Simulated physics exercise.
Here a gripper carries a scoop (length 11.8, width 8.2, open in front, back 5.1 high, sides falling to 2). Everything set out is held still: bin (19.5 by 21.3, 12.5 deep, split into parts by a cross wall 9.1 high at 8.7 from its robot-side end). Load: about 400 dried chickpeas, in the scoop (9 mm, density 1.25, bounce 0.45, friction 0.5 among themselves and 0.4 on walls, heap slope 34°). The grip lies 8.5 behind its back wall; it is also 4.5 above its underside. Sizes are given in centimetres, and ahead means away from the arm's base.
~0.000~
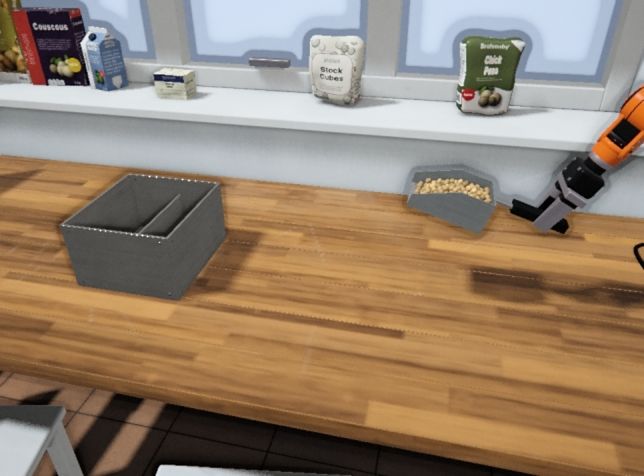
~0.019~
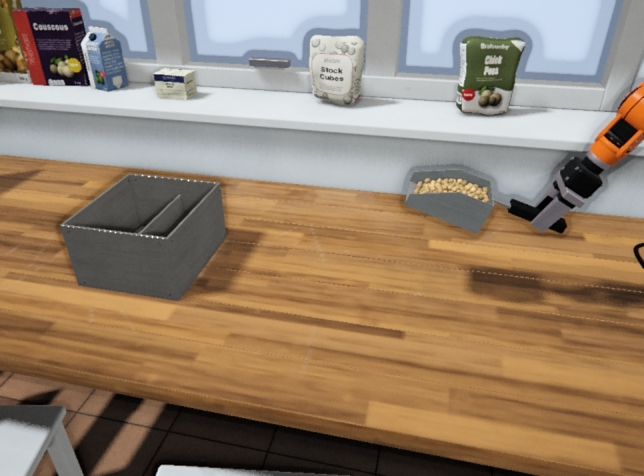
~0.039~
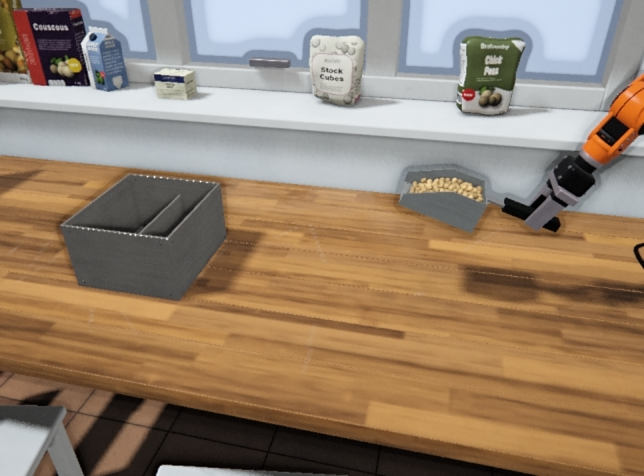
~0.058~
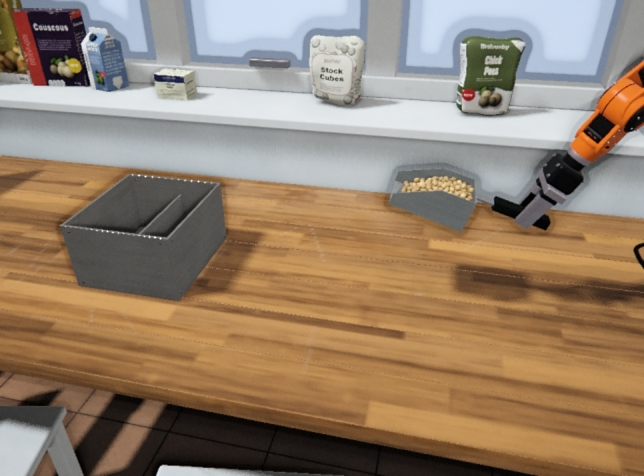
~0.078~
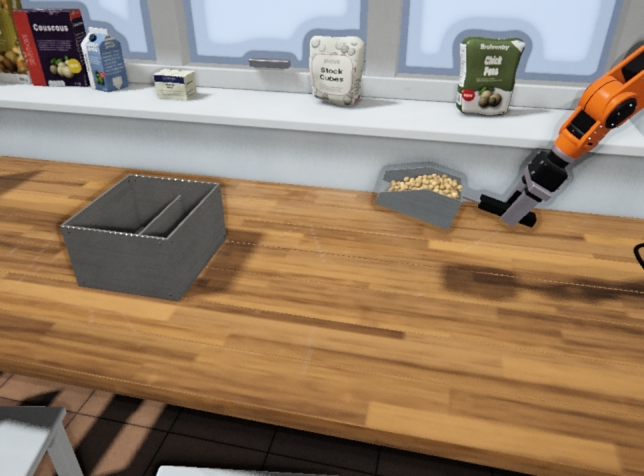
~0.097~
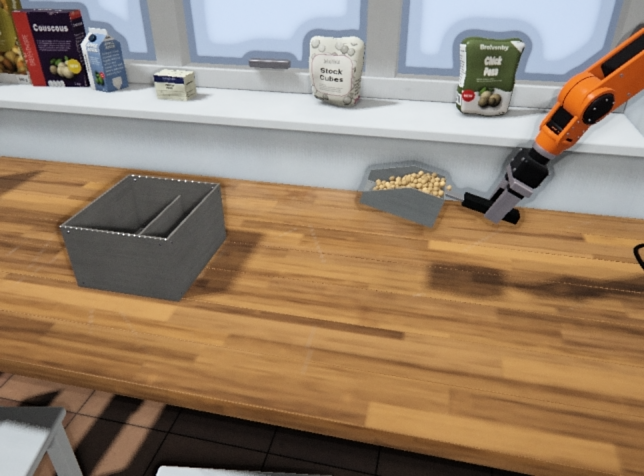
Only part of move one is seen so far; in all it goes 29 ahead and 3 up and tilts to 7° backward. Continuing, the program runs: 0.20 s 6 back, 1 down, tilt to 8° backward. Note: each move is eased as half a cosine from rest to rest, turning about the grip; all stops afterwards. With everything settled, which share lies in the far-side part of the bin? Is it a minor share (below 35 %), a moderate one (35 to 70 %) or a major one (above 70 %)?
It is a minor share.
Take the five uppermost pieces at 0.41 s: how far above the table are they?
Height: Around 20 cm.
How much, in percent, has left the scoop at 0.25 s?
Roughly 0 percent is out.
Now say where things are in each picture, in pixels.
In the first picture, scoop floor at (451, 207), tilted 18° backward; upper third of the load around (456, 193), from x 415 to 490, top at y 180; 400 on the scoop.
In the second picture, scoop floor at (449, 207), tilted 18° backward; upper third of the load around (457, 193), from x 415 to 485, top at y 180.
In the third picture, scoop floor at (443, 207), tilted 18° backward; upper third of the load around (452, 192), from x 410 to 480, top at y 180.
In the fourth picture, scoop floor at (434, 206), tilted 17° backward; upper third of the load around (444, 190), from x 405 to 470, top at y 180.
In the fifth picture, scoop floor at (421, 205), tilted 16° backward; upper third of the load around (433, 189), from x 390 to 460, top at y 175.
In the sixth picture, scoop floor at (405, 203), tilted 15° backward; upper third of the load around (420, 187), from x 375 to 450, top at y 175; 399 on the scoop, 1 in flight or on a rim.
After 0.25 s, tilted 7° backward, highest piece 23 above the table; 393 on the scoop, 7 in flight or on a rim.
After 0.41 s, tilted 8° backward, highest piece 21 above the table; 97 in the robot-side part, 77 on the scoop, 8 in the far-side part, 218 in flight or on a rim.
After 0.69 s, tilted 8° backward, highest piece 19 above the table; 147 on the table or floor, 126 in the robot-side part, 57 on the scoop, 52 in the far-side part, 18 in flight or on a rim.
After 1.74 s, tilted 8° backward, highest piece 18 above the table; 165 on the table or floor, 126 in the robot-side part, 57 on the scoop, 52 in the far-side part.
At rest, 165 on the table or floor, 126 in the robot-side part, 57 on the scoop, 52 in the far-side part. That is 13 % in the far-side part of the bin.
